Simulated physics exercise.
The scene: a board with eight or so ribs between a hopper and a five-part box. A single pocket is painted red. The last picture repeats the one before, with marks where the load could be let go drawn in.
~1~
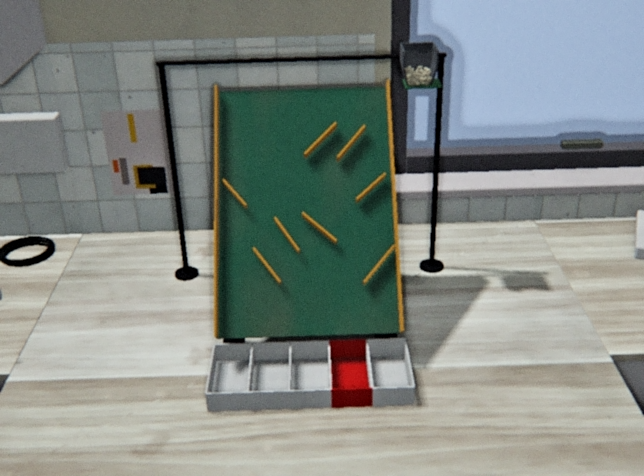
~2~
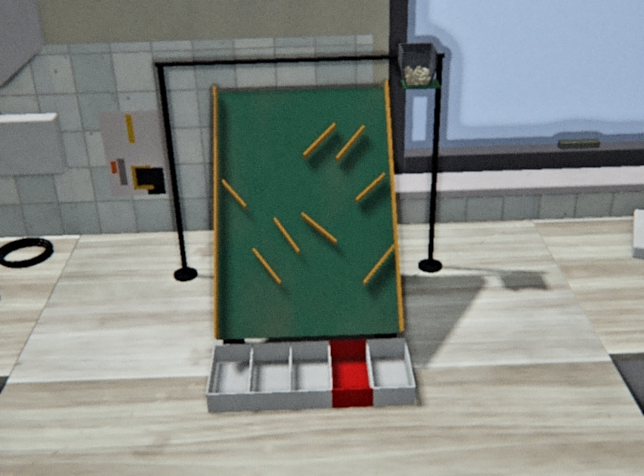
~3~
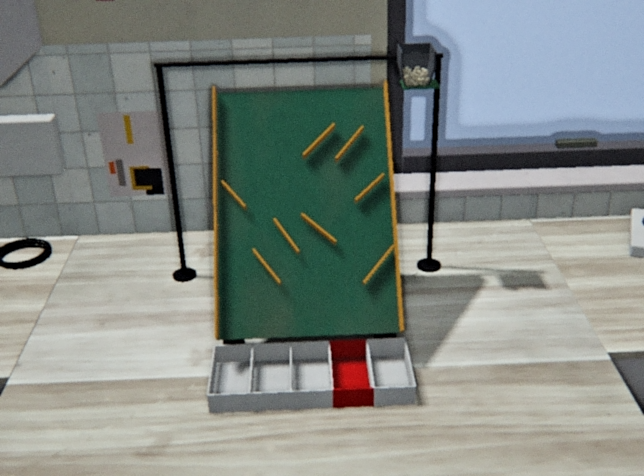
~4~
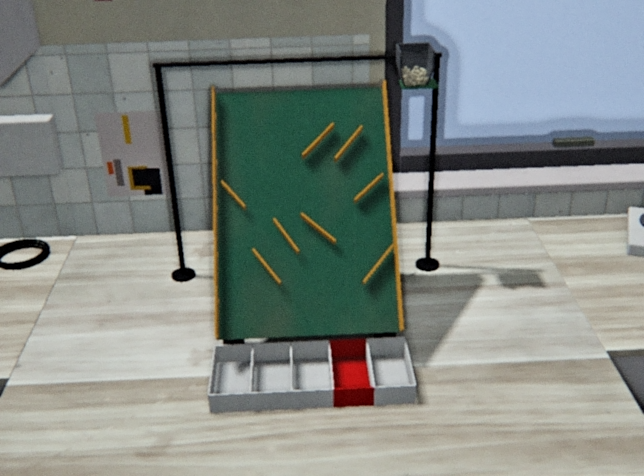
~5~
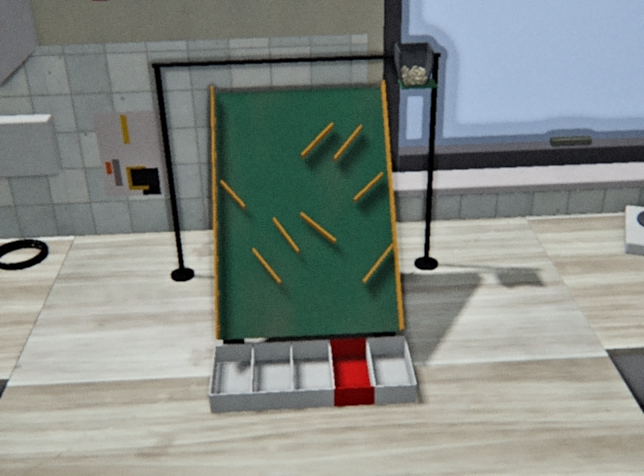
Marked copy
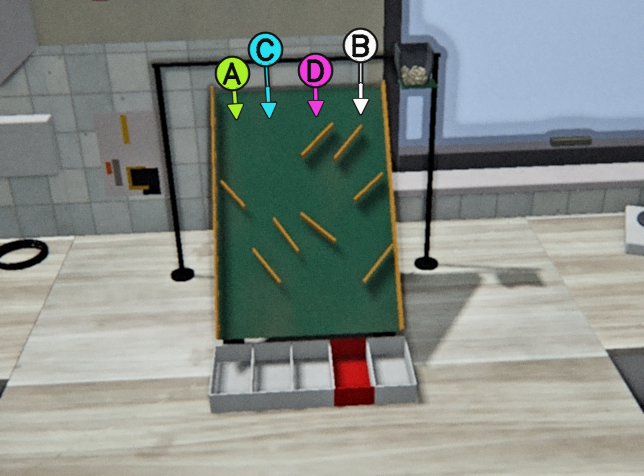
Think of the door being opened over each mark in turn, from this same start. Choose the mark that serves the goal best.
B beats the others.
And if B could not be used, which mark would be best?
The answer is D.
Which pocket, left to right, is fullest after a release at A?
The third from the left.
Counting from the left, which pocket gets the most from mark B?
The fourth.
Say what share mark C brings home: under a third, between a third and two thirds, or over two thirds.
Between a third and two thirds.
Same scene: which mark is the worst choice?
That would be A.
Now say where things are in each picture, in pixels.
The first picture shows hopper (419, 78), white beans, door shut.
The second picture shows ribs (304, 154) to (335, 123), (337, 158) to (364, 126), (222, 180) to (245, 206).
The third picture shows ribs (356, 199) to (384, 174), (274, 218) to (299, 251), (302, 213) to (336, 241).
The fourth picture shows ribs (253, 249) to (280, 282), (364, 282) to (393, 245).
The fifth picture shows red pocket (354, 395), number 4 of 5 from the left.
On the marked copy, mark A meets the board at (236, 113); mark B meets the board at (360, 108); mark C meets the board at (269, 112); mark D meets the board at (316, 110).
For mark A, about a tenth in the red pocket, the larger part in other pockets.
For mark B, the larger part in the red pocket, about a tenth in other pockets, about a tenth held on the board.
For mark C, roughly a third in the red pocket, roughly half in other pockets, just a few outside the box.
For mark D, roughly two thirds in the red pocket, roughly a third in other pockets.
